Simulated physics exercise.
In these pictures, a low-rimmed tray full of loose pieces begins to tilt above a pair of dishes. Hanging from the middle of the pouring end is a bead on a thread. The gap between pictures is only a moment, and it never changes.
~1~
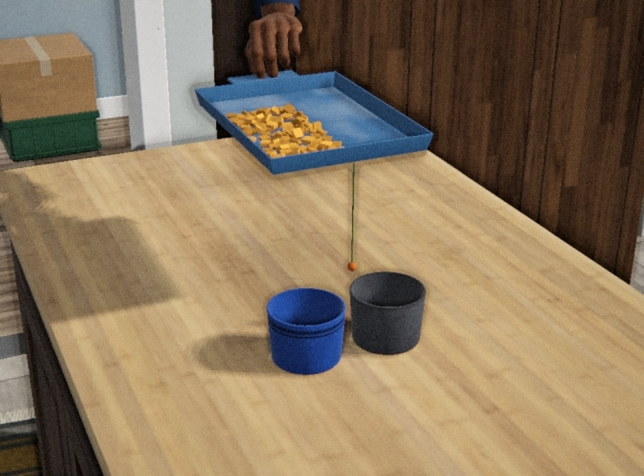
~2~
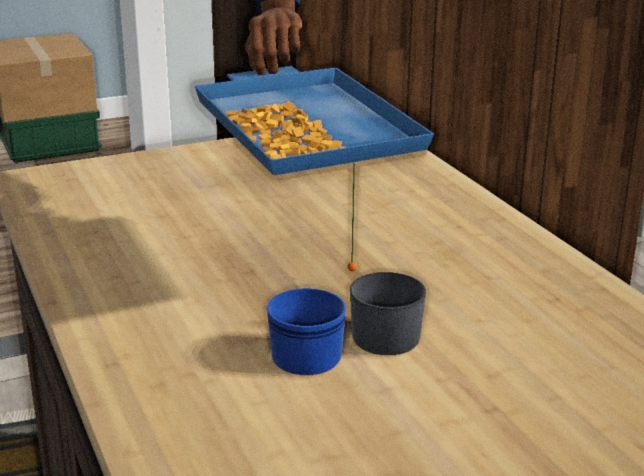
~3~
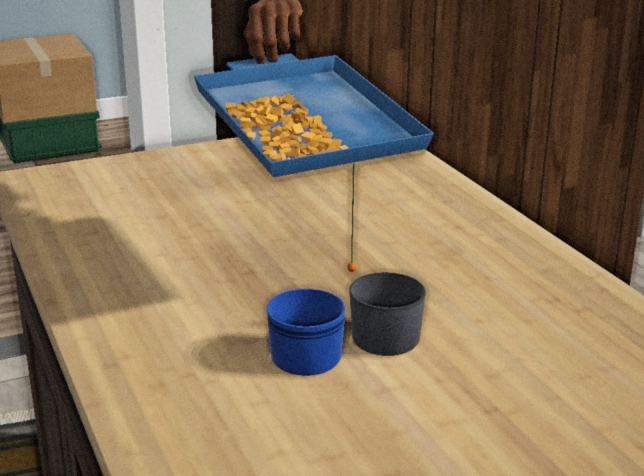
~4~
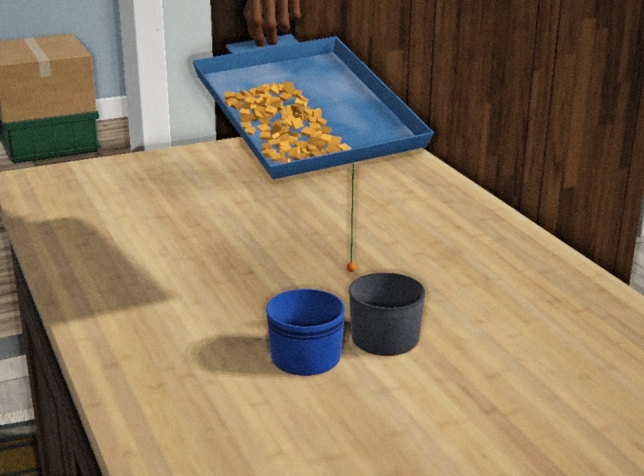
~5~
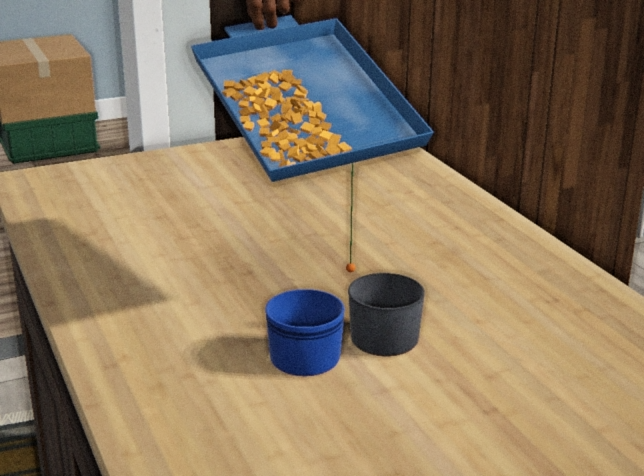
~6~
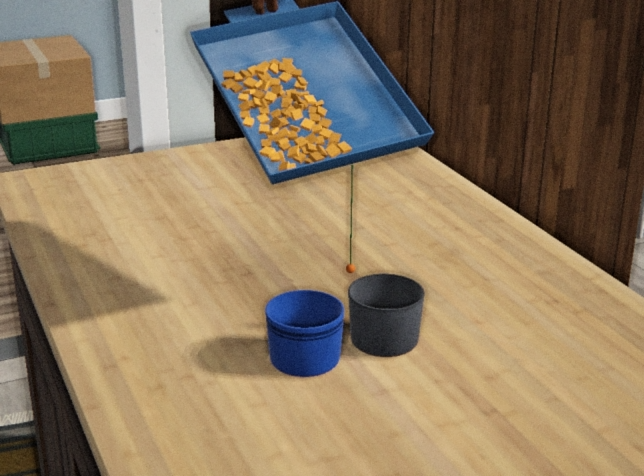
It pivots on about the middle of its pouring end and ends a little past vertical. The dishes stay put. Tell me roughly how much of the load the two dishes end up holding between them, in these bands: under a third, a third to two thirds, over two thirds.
Between them they hold over two thirds of it.
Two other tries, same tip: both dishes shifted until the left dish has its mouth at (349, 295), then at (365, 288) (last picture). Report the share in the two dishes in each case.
In order: 20 percent and 10 percent.
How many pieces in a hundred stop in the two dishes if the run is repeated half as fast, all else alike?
Roughly 80 %.
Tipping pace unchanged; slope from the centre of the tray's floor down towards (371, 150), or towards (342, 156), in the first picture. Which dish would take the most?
The first try: The right dish. The second: The left one.
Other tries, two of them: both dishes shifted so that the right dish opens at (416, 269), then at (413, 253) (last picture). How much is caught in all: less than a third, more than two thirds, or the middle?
First: Under a third; second: Below one third.
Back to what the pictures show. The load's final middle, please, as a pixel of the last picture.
Once nothing moves, the middle sits near (307, 351).
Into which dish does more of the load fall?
That one is the one on the left.
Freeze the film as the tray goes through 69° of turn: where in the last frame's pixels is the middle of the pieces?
About (293, 160).
Just after the last frame, tray tipped steeply; almost all on the tray; just a few in the air.
A moment on, tray tipped past a quarter turn; roughly a quarter on the tray; roughly a quarter in the left dish; just a few in the right dish; about a tenth outside both; roughly half in the air.
Further on, tray tipped past a quarter turn; the larger part in the left dish; about a tenth in the right dish; roughly a quarter outside both.
When it is over, tray tipped past a quarter turn; the larger part in the left dish; about a tenth in the right dish; roughly a quarter outside both.
